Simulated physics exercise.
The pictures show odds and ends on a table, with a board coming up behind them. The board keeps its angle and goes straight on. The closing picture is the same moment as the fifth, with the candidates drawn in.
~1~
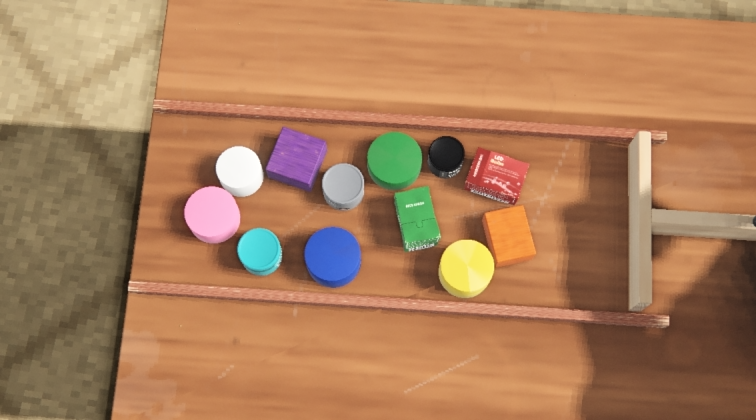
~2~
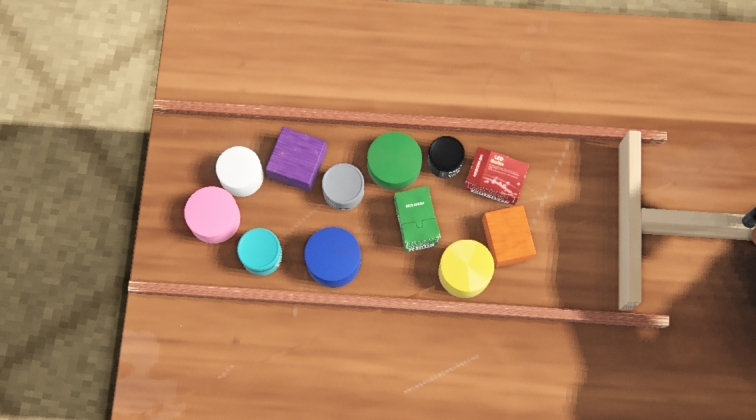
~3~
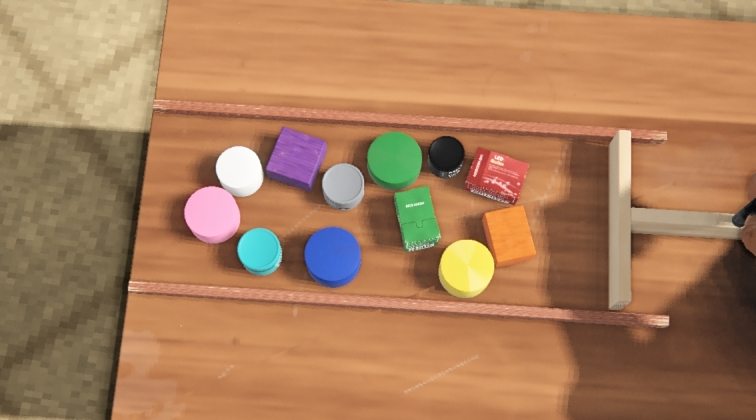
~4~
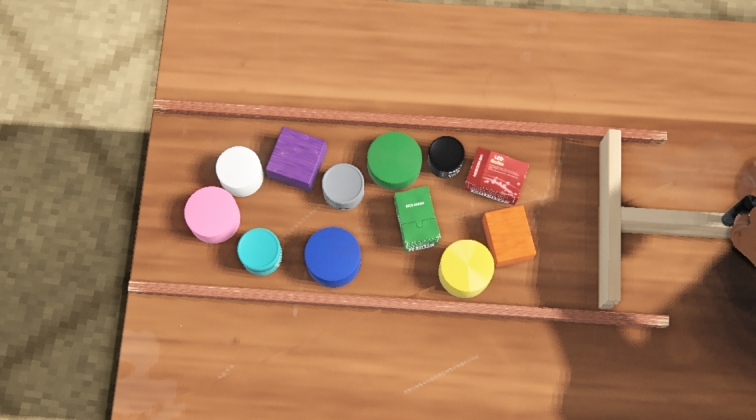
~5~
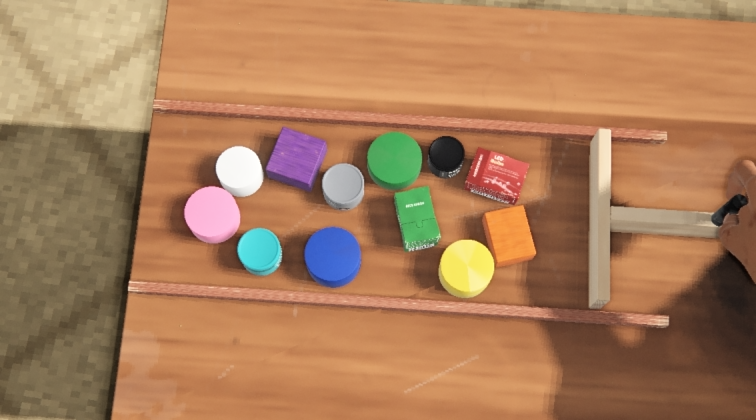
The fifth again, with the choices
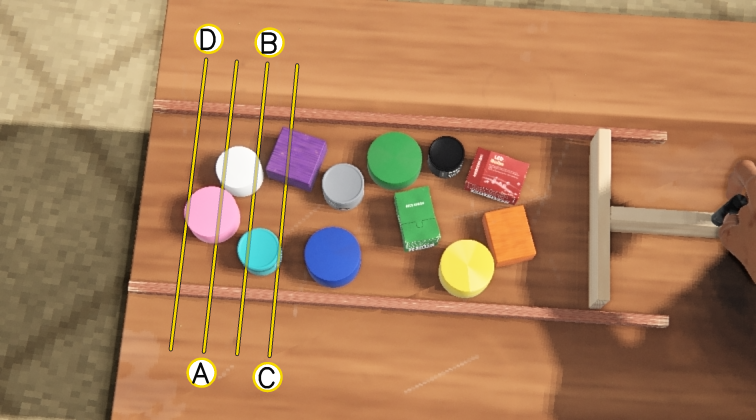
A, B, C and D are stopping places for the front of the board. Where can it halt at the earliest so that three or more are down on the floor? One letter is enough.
B.
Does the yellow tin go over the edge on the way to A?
By then, no.
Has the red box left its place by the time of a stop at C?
Yes.
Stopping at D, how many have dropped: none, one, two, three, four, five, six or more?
Six or more.
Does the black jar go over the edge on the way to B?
No.
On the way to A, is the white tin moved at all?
Yes.
On the copy, A at (221, 201); B at (253, 203); C at (284, 205); D at (189, 199).
On B. First, board (477, 204); black jar (405, 145); yellow tin (431, 274).
Then, board (351, 196); pink pot (177, 233); white tin (189, 187).
Finally, board (254, 190); pink pot over the edge; white tin over the edge; five fallen.
By contrast, A drops six, but is farther than needed; C drops only two; D drops eight, but is farther than needed.
